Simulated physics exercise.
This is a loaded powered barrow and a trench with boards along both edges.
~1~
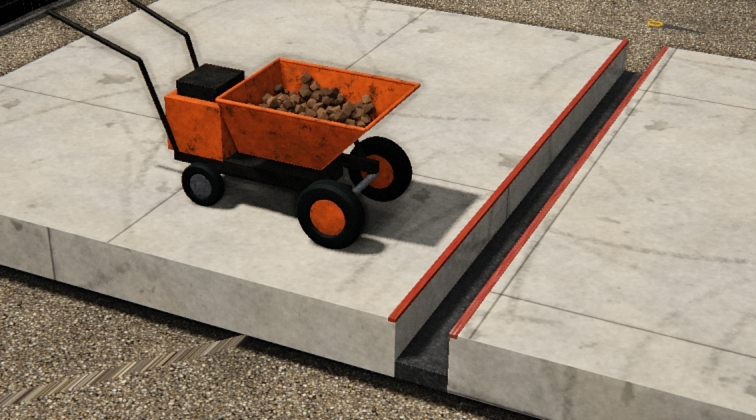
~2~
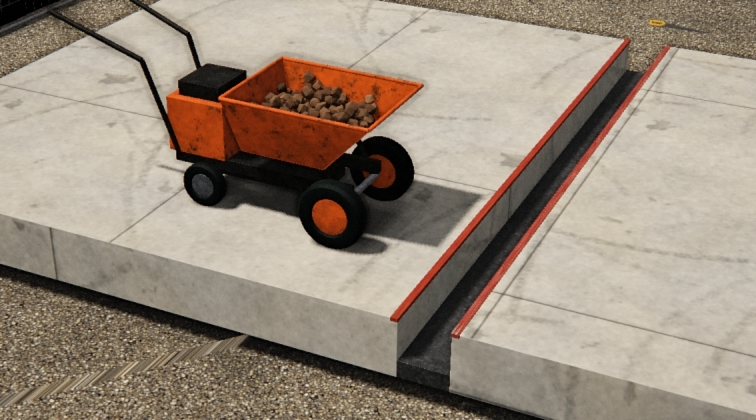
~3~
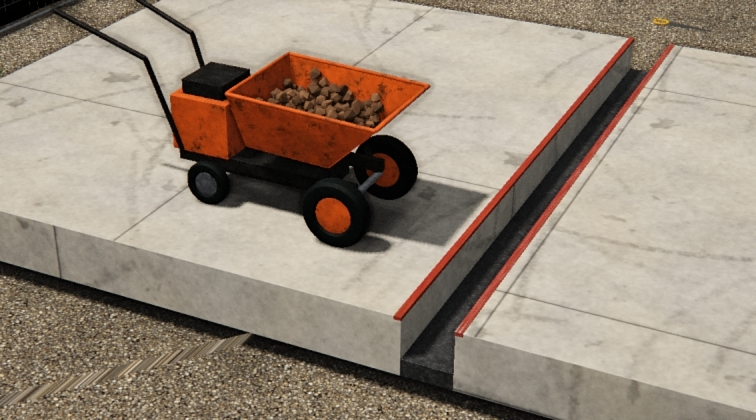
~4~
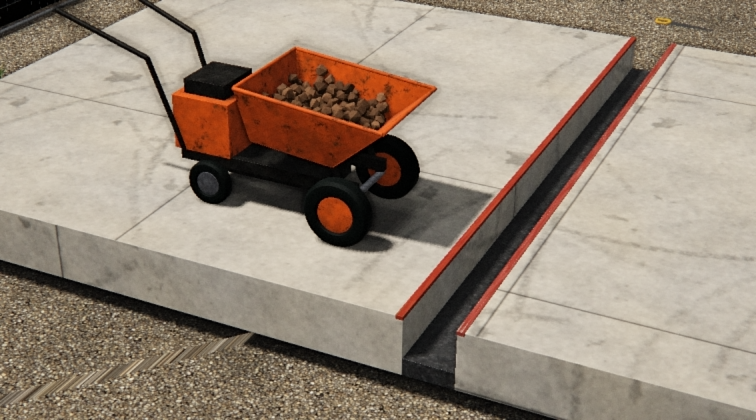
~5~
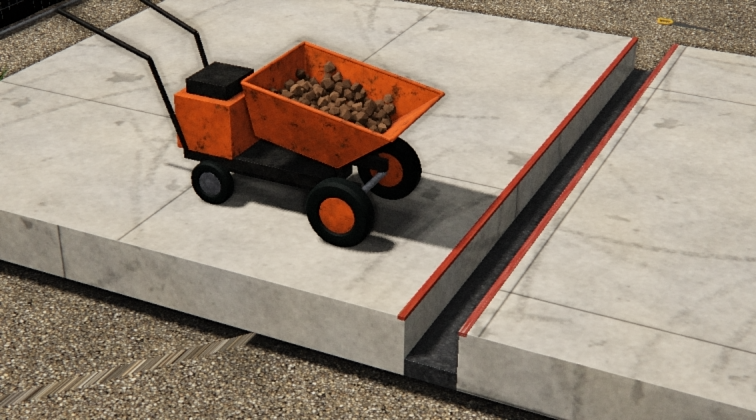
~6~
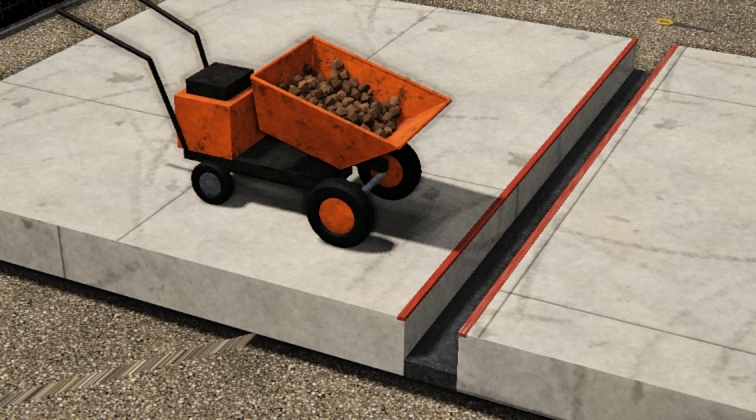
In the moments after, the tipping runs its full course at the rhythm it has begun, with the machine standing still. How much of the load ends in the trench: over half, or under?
The trench ends with more than half of it.
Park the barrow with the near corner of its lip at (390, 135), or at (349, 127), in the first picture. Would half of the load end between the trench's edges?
First most of it, then more than half.
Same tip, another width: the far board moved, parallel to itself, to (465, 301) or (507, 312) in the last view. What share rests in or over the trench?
About 70 and 100 per cent.
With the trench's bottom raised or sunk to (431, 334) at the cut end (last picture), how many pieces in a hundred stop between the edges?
It comes to 50 per cent or so.
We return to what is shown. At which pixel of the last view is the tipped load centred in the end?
Near (491, 274).
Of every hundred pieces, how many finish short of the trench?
It comes to 0 per cent or so.
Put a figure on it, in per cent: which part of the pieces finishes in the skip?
Near 5 %.
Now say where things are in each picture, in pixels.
The first picture shows lip of the skip at (366, 130), level; top of the load at (292, 104), clay clods; first edge of the trench at (414, 291); far edge at (474, 307), the trench under half as wide as the skip, and about as deep as wide.
The second picture shows lip of the skip at (369, 131), level; top of the load at (295, 104).
The third picture shows lip of the skip at (376, 132), tipped barely; top of the load at (301, 101).
The fourth picture shows lip of the skip at (383, 135), tipped a little; top of the load at (307, 98).
The fifth picture shows lip of the skip at (391, 140), tipped a little; top of the load at (307, 98).
The sixth picture shows lip of the skip at (399, 147), tipped clearly; top of the load at (306, 89); first edge of the trench at (423, 290); far edge at (483, 305).
Soon, skip tipped steeply; all in the skip.
A while on, skip tipped right over; about two thirds in the skip; a stray few short of the trench; about a third in or heaped over the trench; a stray few beyond it; a stray few falling.
Towards the end, skip tipped right over; a small part in the skip; a stray few short of the trench; nearly all in or heaped over the trench; a stray few beyond it.
Finally, skip tipped right over; a small part in the skip; a stray few short of the trench; nearly all in or heaped over the trench; a stray few beyond it.
